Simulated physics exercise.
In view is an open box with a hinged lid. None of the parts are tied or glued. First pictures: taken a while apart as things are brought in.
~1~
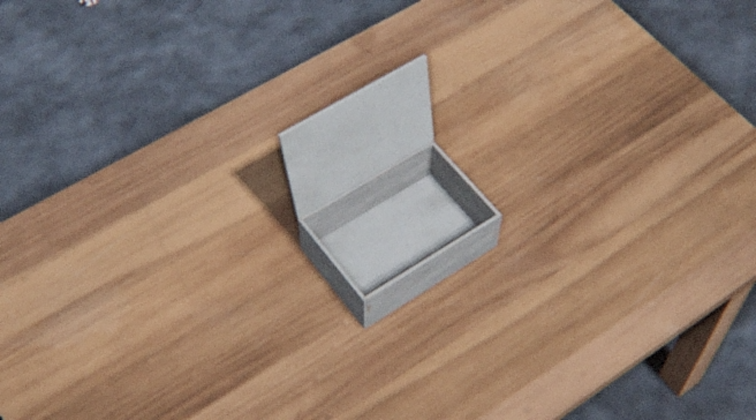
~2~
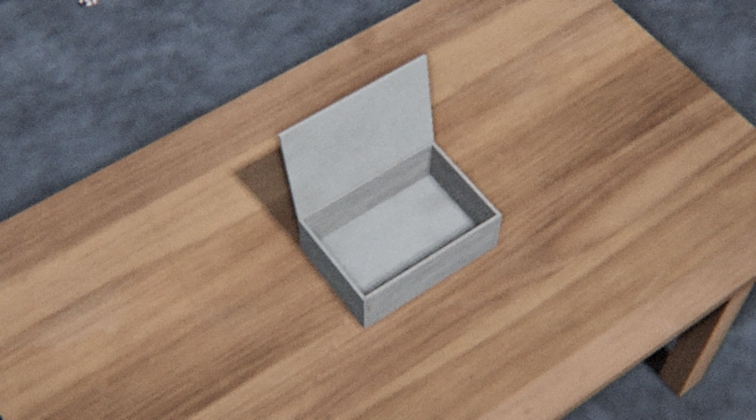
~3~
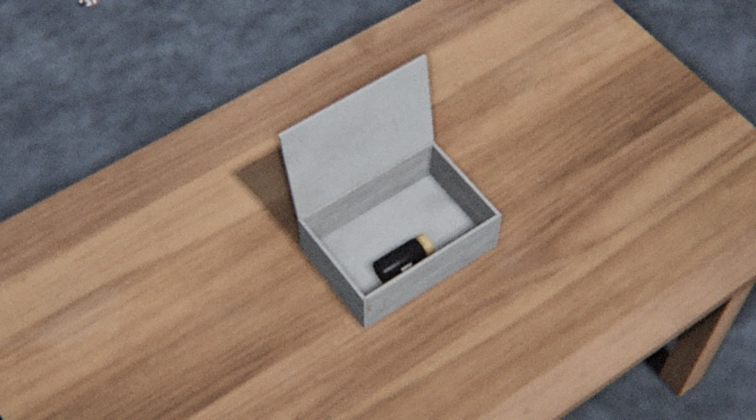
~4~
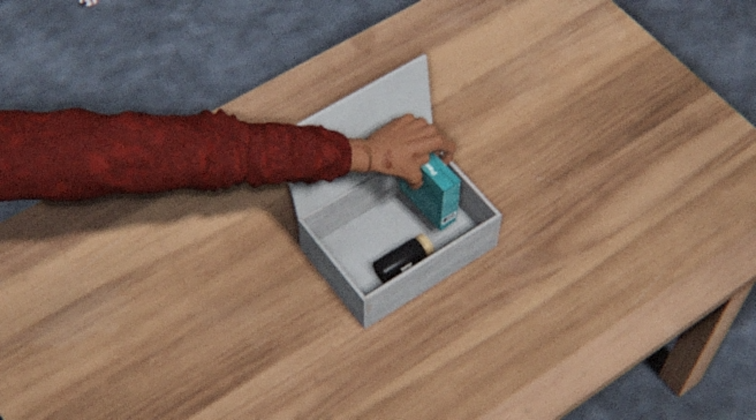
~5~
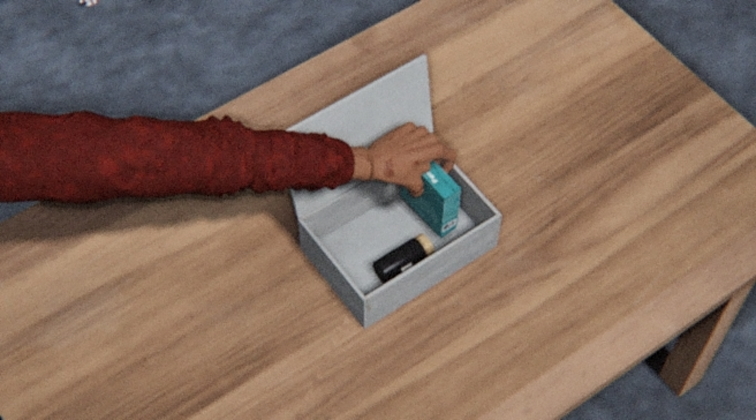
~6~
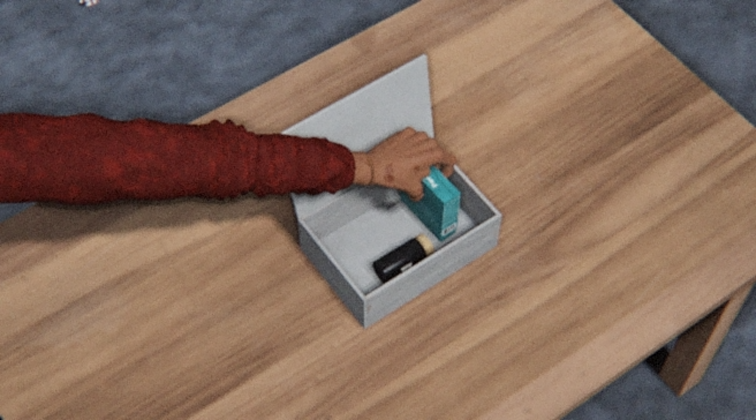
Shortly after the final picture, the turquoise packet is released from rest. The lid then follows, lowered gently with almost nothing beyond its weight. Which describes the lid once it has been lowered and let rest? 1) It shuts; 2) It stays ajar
It stays ajar (2).
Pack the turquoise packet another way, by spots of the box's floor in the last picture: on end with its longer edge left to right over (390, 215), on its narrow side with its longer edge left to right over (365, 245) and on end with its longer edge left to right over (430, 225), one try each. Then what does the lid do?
In the first case it sits on the rim; in the second case it stays ajar; in the third case it will not close.
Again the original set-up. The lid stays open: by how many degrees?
Angle above rim: About 35°.
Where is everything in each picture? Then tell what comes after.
In the first picture, the last thing is not in view yet.
In the second picture, the last thing is not in view yet.
In the third picture, the last thing is not in view yet; black shaker (404, 259).
The fourth picture shows on its way; turquoise packet (429, 184); black shaker (404, 259).
The fifth picture shows on its way; turquoise packet (430, 192); black shaker (404, 259).
The sixth picture shows put in, still held; turquoise packet (430, 196); black shaker (404, 259).
Then, 1.10 s later than the last frame, lid starting down.
Then, 1.60 s later than the last frame, lid 60° above the rim.
Then, 1.90 s later than the last frame, lid 45° above the rim; turquoise packet moved a little near (435, 203).
When it is over, lid 36° above the rim; both as before. End places, in pixels of the last picture, turquoise packet near (440, 208).
